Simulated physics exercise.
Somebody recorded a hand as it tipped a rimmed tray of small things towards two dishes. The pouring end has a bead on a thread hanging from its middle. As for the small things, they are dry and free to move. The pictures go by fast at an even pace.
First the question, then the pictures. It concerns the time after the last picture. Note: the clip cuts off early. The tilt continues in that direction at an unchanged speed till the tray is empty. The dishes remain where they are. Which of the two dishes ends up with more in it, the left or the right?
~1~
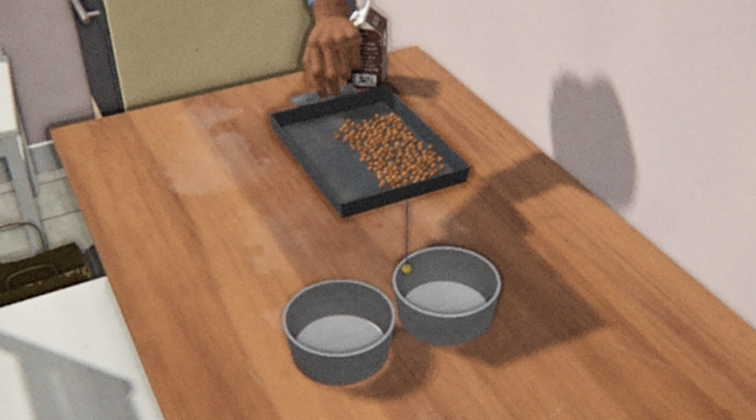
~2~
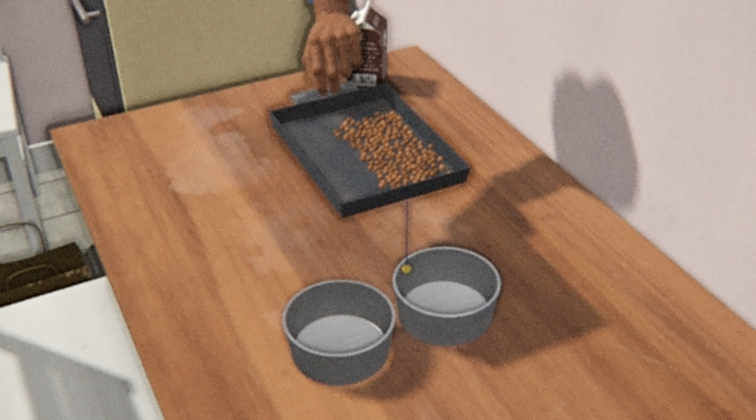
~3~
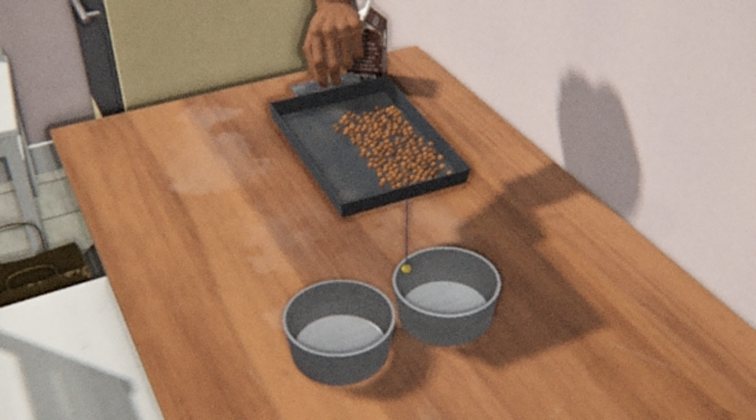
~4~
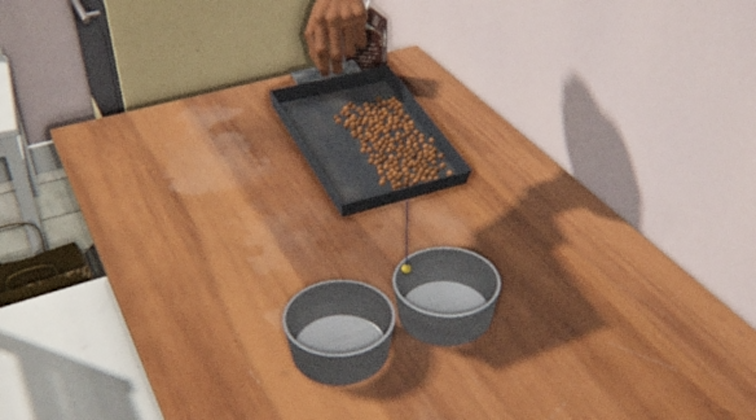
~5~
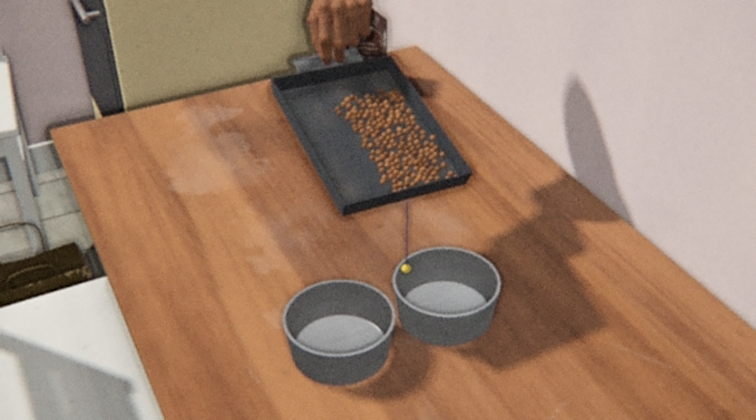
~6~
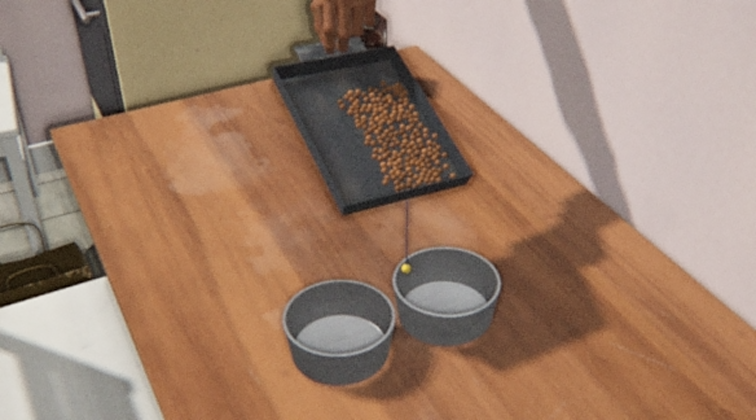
The right one.
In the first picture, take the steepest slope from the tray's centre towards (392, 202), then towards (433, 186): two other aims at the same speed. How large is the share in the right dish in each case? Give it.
So it's 30 percent with the first slope and 100 percent with the other.
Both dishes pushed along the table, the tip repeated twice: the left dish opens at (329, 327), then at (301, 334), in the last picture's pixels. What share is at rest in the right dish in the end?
The first position comes out at 90 per cent, the other at 50 per cent.
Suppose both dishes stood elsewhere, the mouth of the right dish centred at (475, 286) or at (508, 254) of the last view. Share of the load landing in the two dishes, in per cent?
90 per cent, then 60 per cent.
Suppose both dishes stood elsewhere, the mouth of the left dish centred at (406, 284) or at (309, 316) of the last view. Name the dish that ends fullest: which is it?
Place 1 - the dish at left; place 2 - the dish at right.
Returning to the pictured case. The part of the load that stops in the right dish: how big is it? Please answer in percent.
About 90 per cent.
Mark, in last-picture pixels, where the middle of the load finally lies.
About (457, 321).
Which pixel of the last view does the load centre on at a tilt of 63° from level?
Centre estimate: (430, 165).
Shortly afterwards, tray tipped steeply; all but a few on the tray; only a few in the air.
Next, tray tipped right over; all but a few on the tray; only a few in the right dish; only a few outside both; only a few in the air.
Some moments later, tray tipped past a quarter turn; the bulk in the right dish; a little outside both.
In the end, tray tipped past a quarter turn; none at all in the left dish; the bulk in the right dish; a little outside both.
